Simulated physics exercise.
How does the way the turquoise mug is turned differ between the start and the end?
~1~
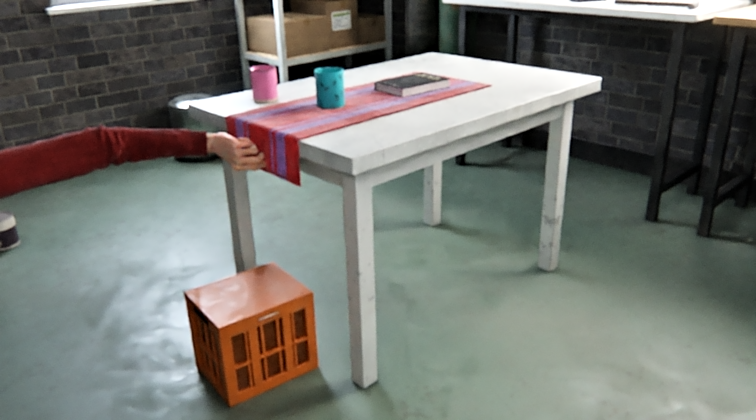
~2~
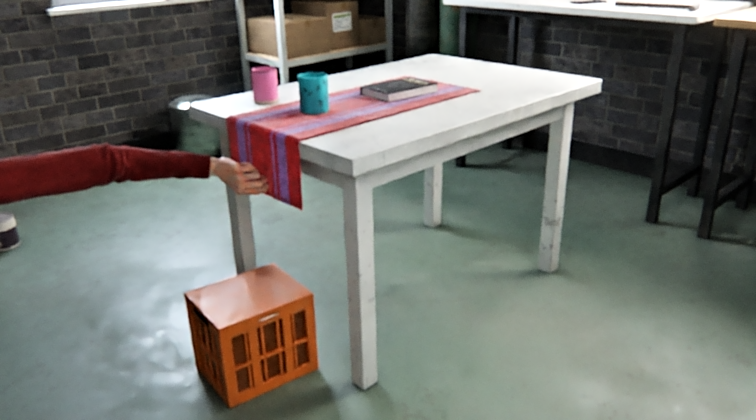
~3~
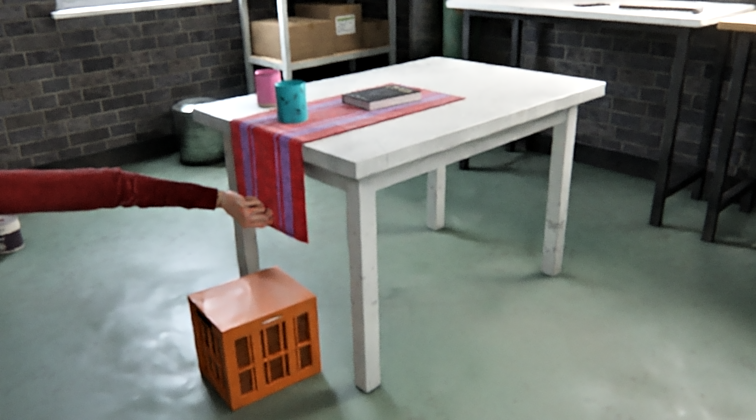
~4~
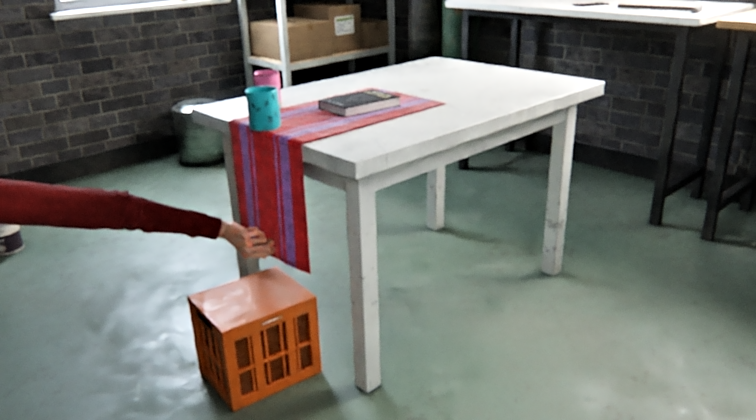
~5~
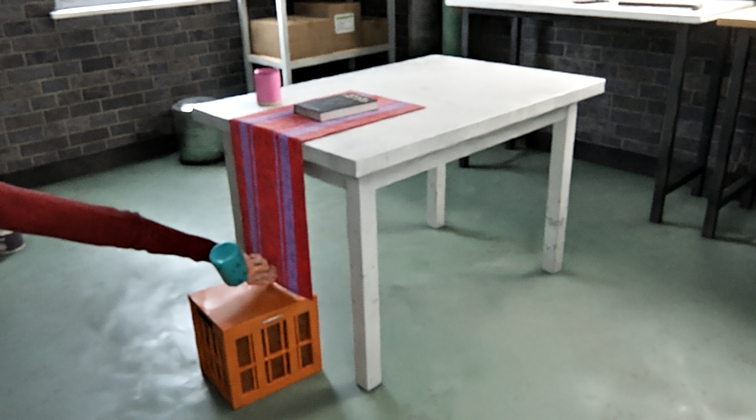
At the start the turquoise mug stands upright on the cloth, and at the end it is upside down, below the table's edge near the hand.
